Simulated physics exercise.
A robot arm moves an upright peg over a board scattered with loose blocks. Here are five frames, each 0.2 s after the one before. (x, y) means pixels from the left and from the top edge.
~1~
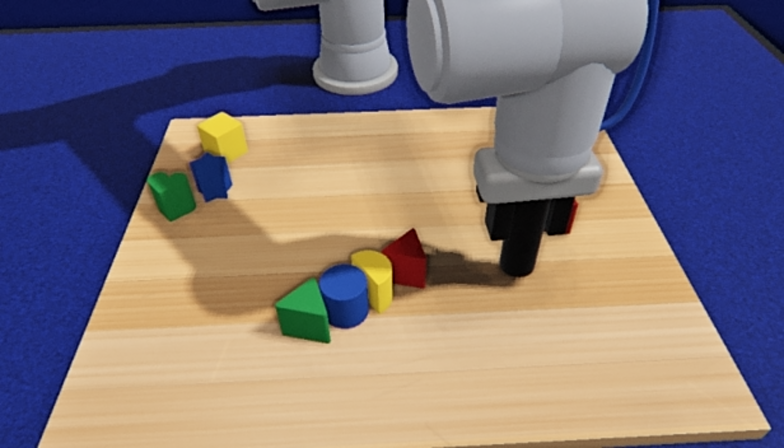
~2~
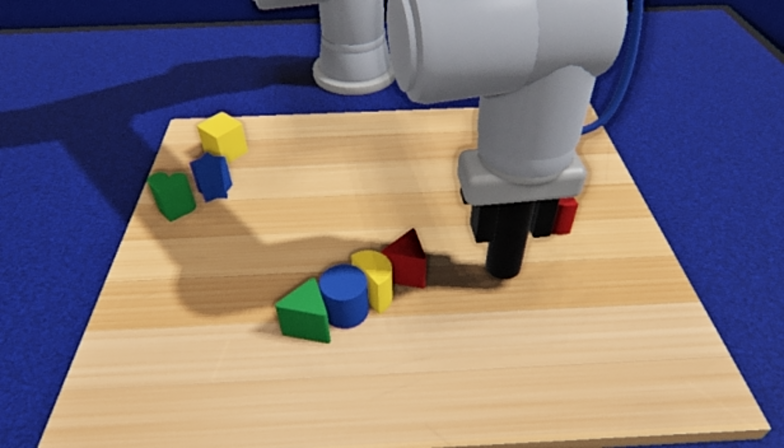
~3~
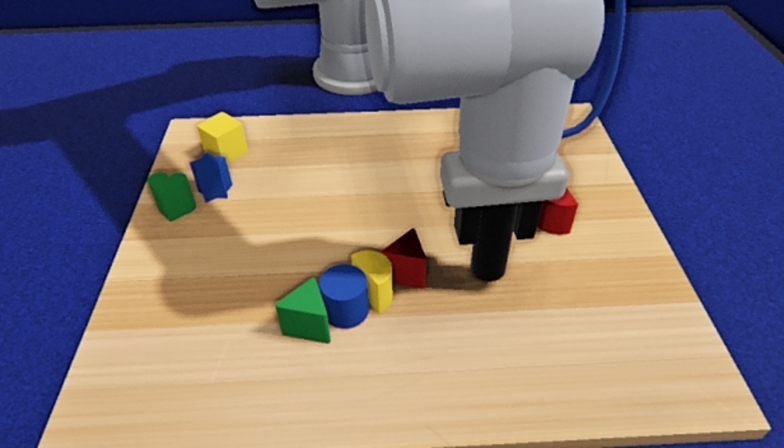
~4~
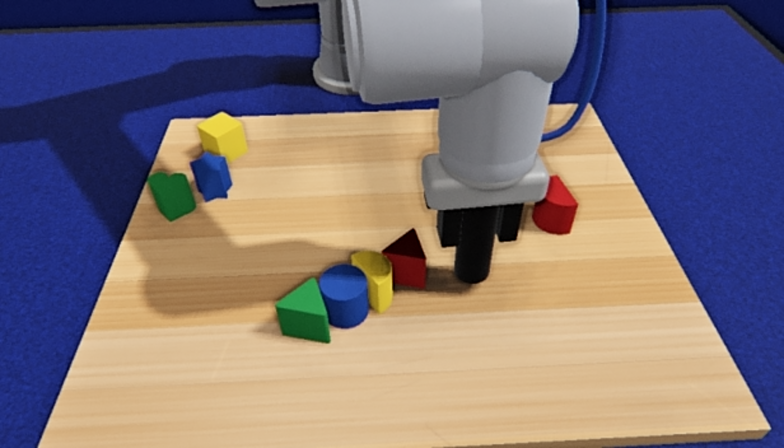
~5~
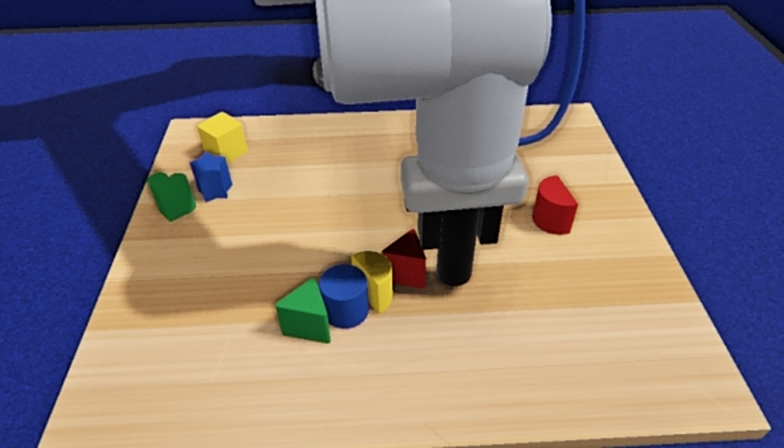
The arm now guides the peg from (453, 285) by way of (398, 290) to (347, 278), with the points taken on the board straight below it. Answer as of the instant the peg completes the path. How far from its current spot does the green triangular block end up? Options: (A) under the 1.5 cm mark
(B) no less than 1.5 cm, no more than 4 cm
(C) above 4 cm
My answer is option B.
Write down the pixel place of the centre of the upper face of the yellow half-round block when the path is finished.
Just about (307, 257).
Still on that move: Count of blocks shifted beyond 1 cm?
Put simply, three or more blocks are moved more than 1 cm.
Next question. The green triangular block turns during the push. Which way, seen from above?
It spins anti-clockwise.
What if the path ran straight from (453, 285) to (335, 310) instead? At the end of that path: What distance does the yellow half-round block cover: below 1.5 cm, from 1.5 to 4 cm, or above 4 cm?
The yellow half-round block moves over 4 cm.
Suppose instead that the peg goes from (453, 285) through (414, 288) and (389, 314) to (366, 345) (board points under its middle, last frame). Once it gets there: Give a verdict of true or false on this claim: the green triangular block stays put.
False.
The first path, step by step. One third of the way, peg (417, 278); red triangular block (393, 242), turned 45° clockwise.
Two thirds of the way, peg (380, 275); green triangular block (290, 308), turned 15° anticlockwise; blue circle (322, 283); yellow half-round block (343, 258); red triangular block (373, 233), turned 90° clockwise.
At the end, peg (346, 266); green triangular block (281, 316), turned 30° anticlockwise; blue circle (305, 285); yellow half-round block (307, 257), turned 40° anticlockwise; red triangular block (365, 228), turned 120° clockwise.
